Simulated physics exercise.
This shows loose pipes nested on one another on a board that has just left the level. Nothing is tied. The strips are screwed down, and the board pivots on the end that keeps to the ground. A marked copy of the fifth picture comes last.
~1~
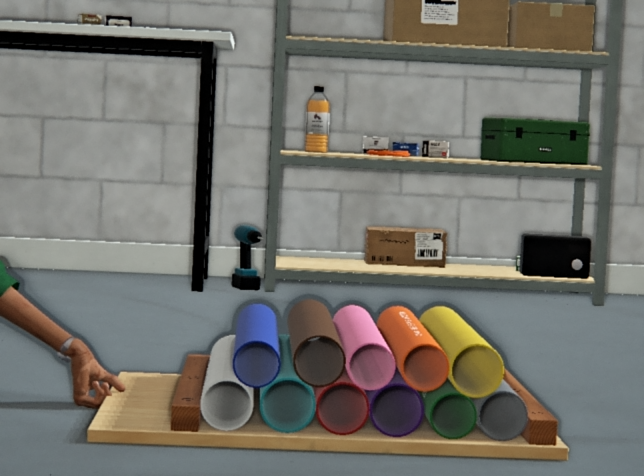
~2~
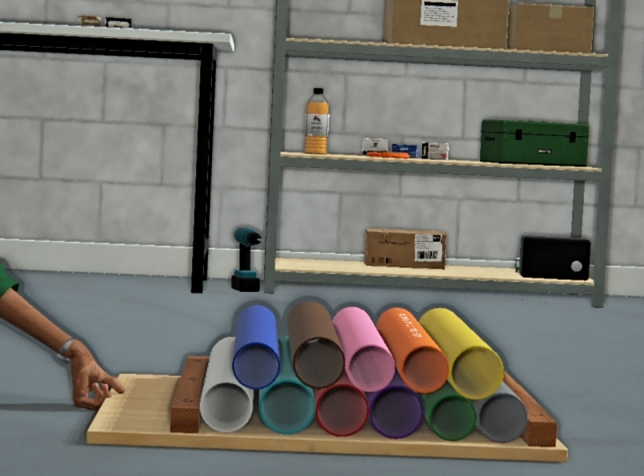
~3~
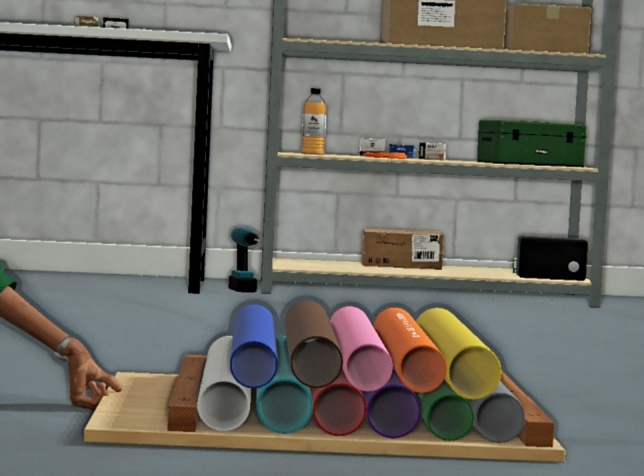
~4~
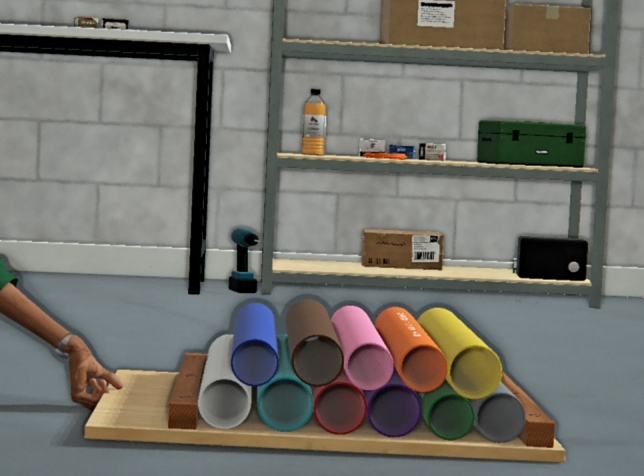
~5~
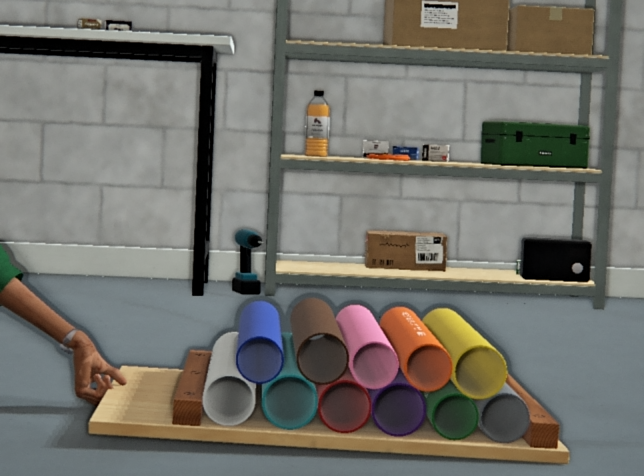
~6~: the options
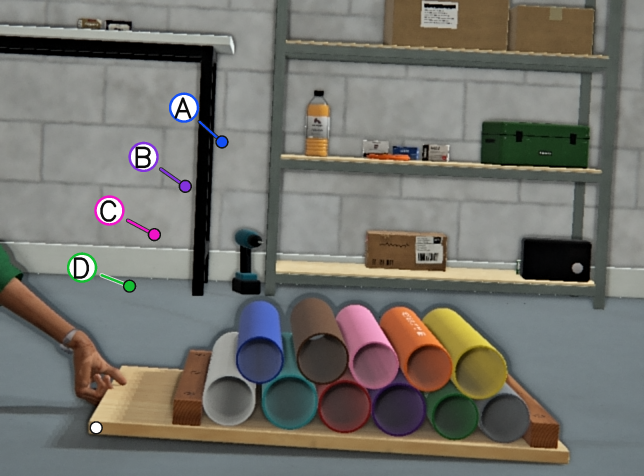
To begin with, a hand at the left end of a wooden board steadies it under two rows of colourful pipes nested between brown strips, with garage shelves behind. The view wobbles slightly as the hand raises that end very slightly, and the pipes keep their places against one another.
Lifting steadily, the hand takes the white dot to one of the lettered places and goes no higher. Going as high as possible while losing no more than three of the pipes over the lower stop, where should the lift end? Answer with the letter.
C is the limit.
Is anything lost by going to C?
At C: Yes.
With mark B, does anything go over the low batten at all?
Yes.
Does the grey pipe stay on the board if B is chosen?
Yes, with B.
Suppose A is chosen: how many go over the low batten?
It comes to five.
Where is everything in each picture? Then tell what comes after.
Brown pipe (319, 361); yellow pipe (477, 370), in the first picture.
Yellow pipe (476, 372); pink pipe (371, 368), in the second picture.
Board (320, 402); white pipe (224, 405); turquoise pipe (285, 406); green pipe (450, 417), in the third picture.
Board (320, 400); white pipe (225, 402); turquoise pipe (285, 404), in the fourth picture.
Board (325, 399); white pipe (229, 399); turquoise pipe (290, 402), in the fifth picture.
On the marked copy, A at (222, 142); B at (185, 186); C at (154, 235); D at (130, 286); the white dot at (96, 428).
Taking C. A third of the way, board at 16°.
Two thirds of the way, board at 26°.
When it is over, board at 26°, two over the low batten (yellow, orange).
As for the rest, A five over the low batten; B four over the low batten (brown, yellow, pink, orange); D one over the low batten (yellow).
